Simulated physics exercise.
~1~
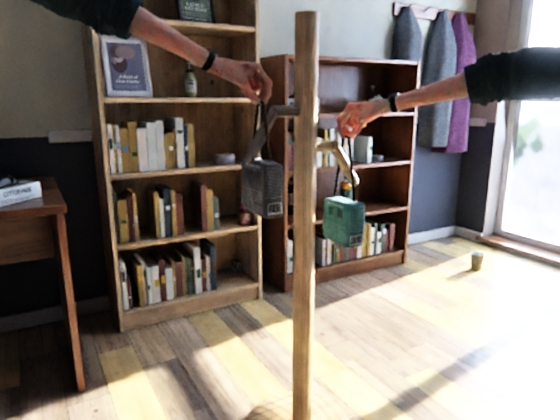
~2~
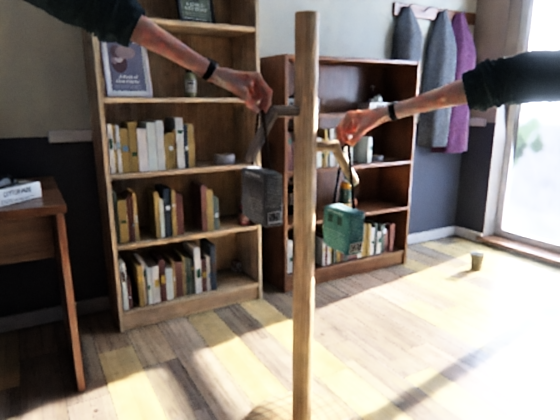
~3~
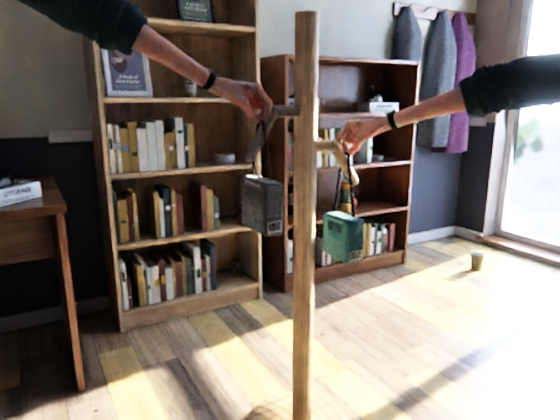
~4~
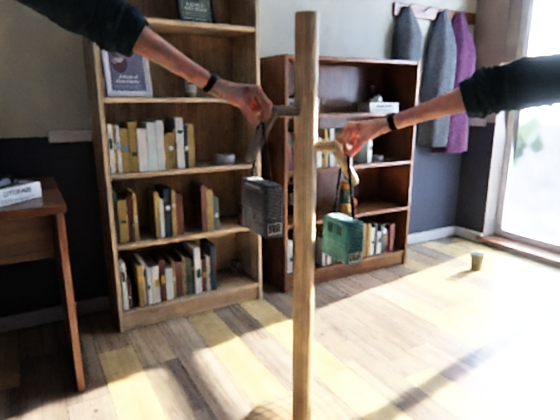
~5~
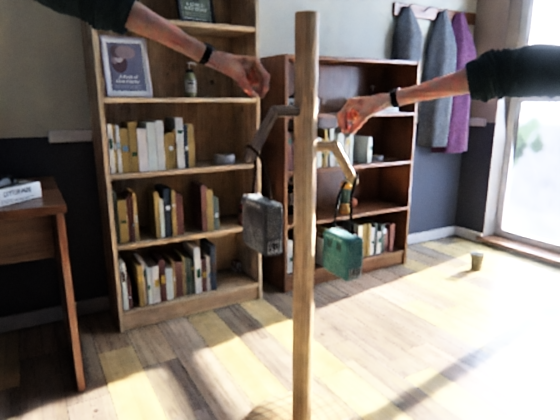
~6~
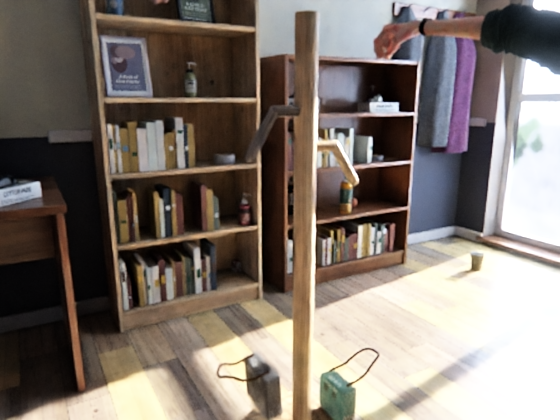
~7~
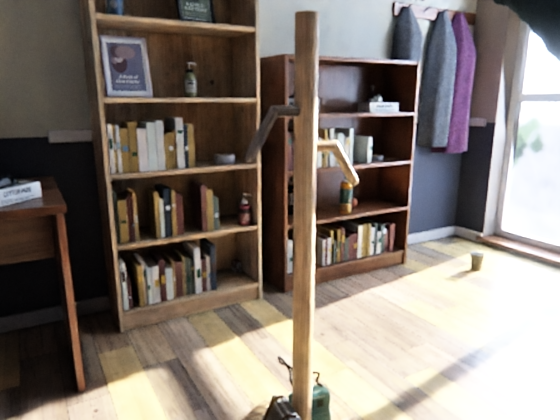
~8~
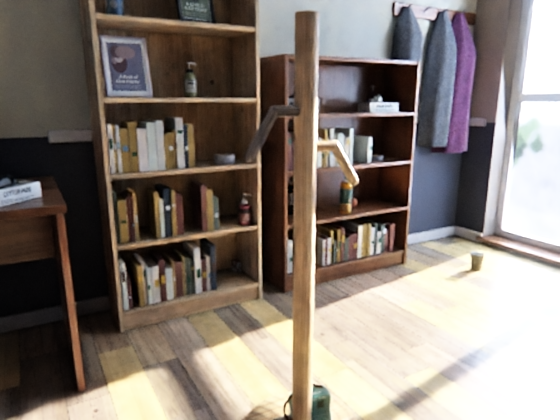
In a sunlit room, hands lower two pouches at wooden pegs, but both fall to the floor.
